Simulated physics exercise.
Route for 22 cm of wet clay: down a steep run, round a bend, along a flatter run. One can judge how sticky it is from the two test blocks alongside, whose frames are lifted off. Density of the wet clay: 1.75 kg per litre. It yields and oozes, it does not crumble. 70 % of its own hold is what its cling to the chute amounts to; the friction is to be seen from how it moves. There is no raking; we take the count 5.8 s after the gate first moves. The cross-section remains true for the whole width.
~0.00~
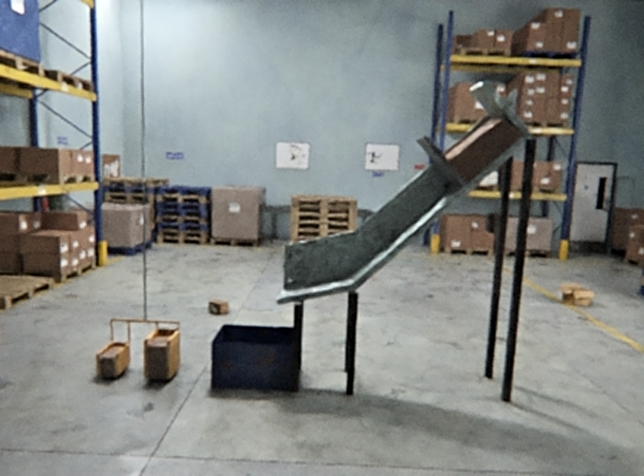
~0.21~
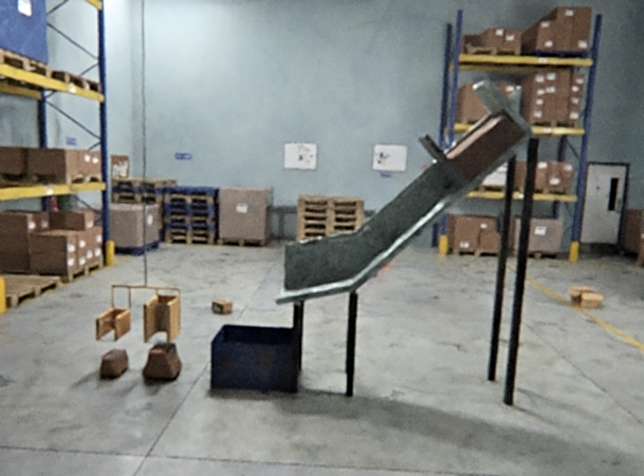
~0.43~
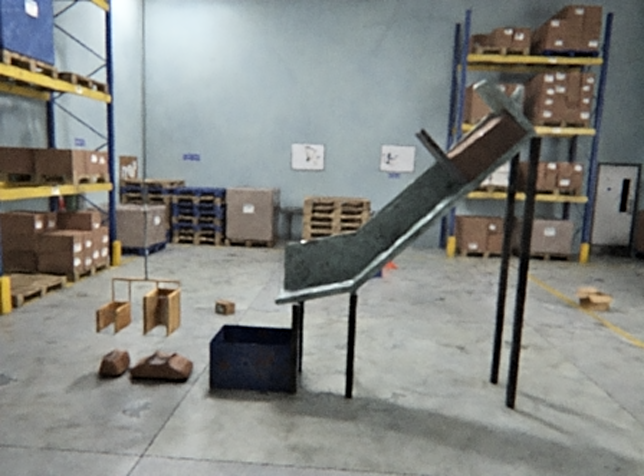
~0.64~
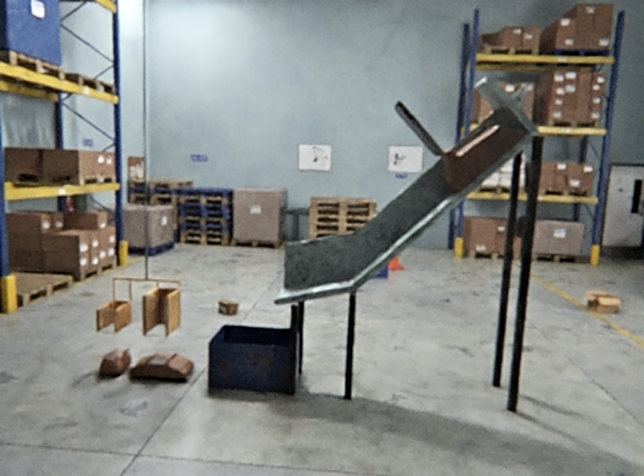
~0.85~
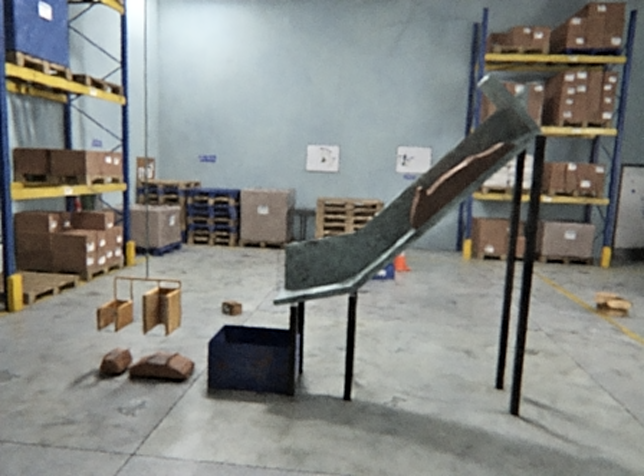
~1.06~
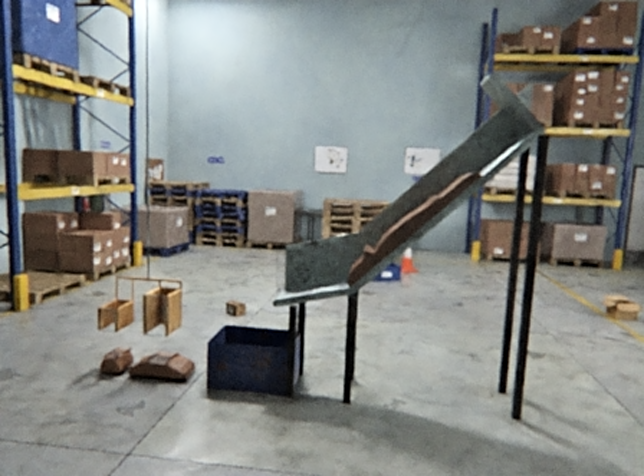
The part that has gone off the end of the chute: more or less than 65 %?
Higher than 65 %.
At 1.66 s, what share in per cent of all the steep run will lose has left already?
It comes to around 100 %.
After 1.66 s, none is on the steep run, 54 % on the flatter one and 46 % past the end.
After 2.36 s, none is on the steep run, 1 % on the flatter one and 99 % past the end.
After 3.07 s, none is on the steep run, none on the flatter one and 100 % past the end.
After 3.77 s, none is on the steep run, none on the flatter one and 100 % past the end.
After 6.19 s, none is on the steep run, none on the flatter one and 100 % past the end.
